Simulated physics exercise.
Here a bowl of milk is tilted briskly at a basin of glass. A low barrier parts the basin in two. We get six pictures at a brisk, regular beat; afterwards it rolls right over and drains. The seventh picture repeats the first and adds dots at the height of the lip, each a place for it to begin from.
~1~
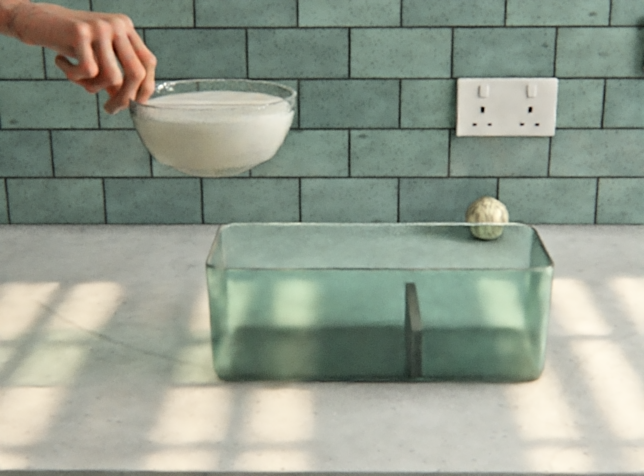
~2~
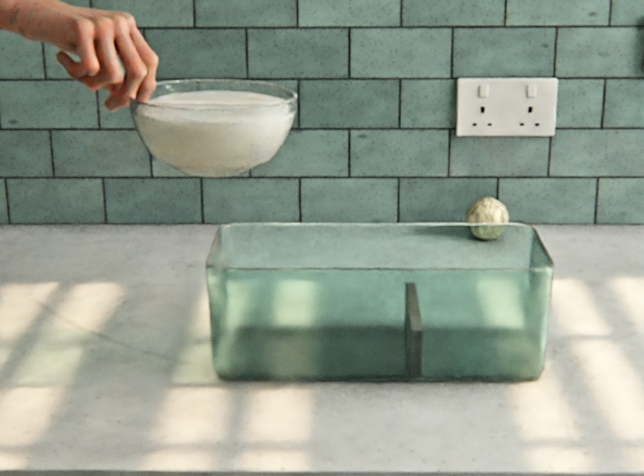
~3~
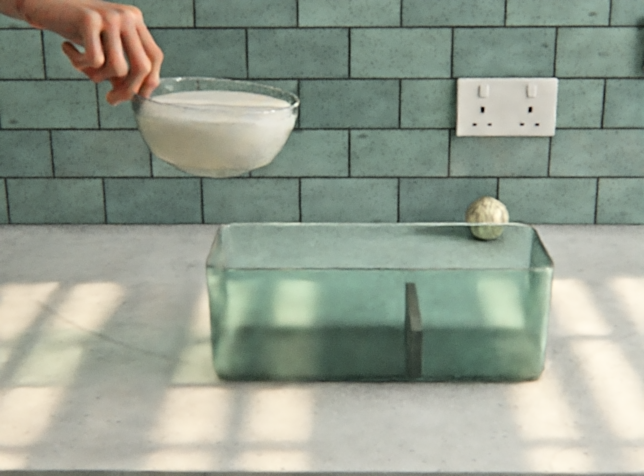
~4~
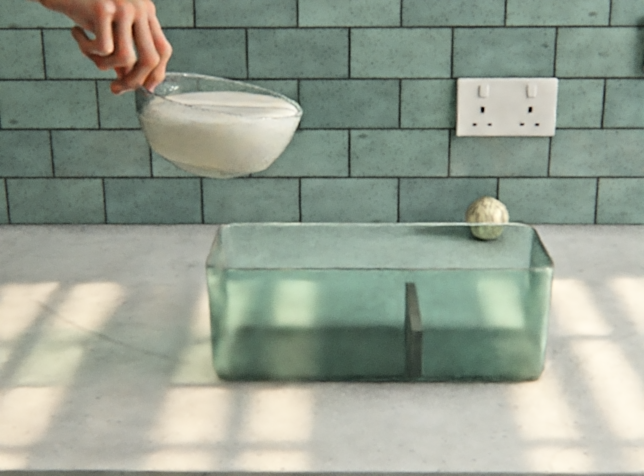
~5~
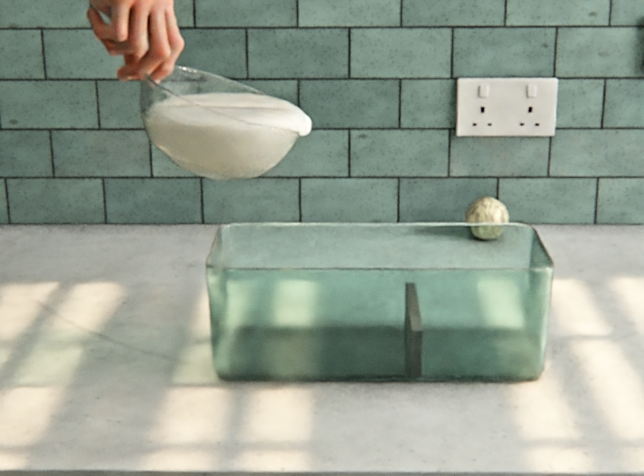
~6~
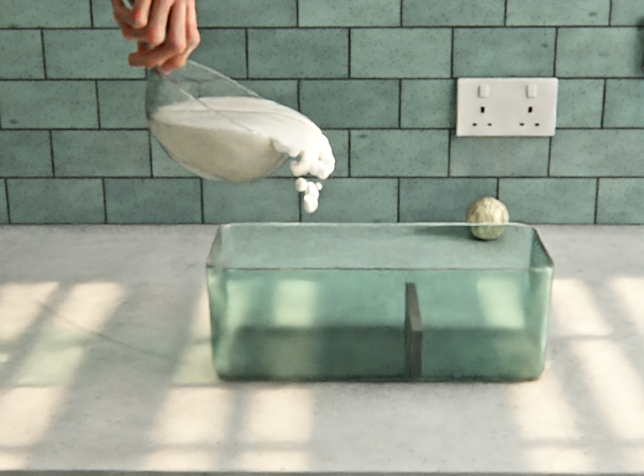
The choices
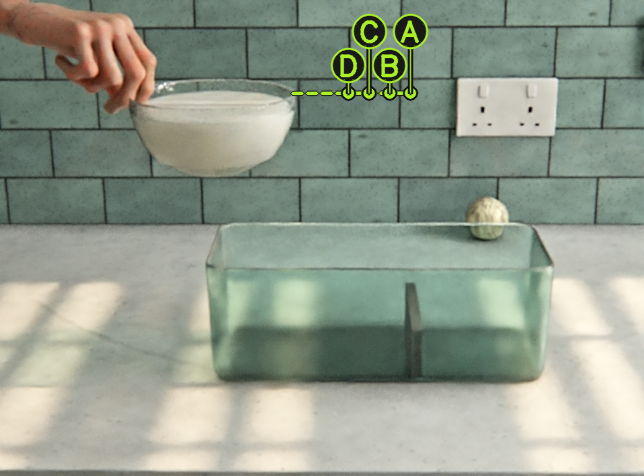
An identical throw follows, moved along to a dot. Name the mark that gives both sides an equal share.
Use place D.
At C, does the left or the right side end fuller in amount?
The right side.
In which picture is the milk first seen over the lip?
In picture 5.
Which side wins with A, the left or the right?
The right one.
On the marked copy, A at (410, 93); B at (389, 93); C at (369, 93); D at (348, 93).
With A, about 11 % ends left of the wall and 88 % right of it.
With B, about 19 % ends left of the wall and 81 % right of it.
With C, about 30 % ends left of the wall and 70 % right of it.
With D, about 49 % ends left of the wall and 50 % right of it.
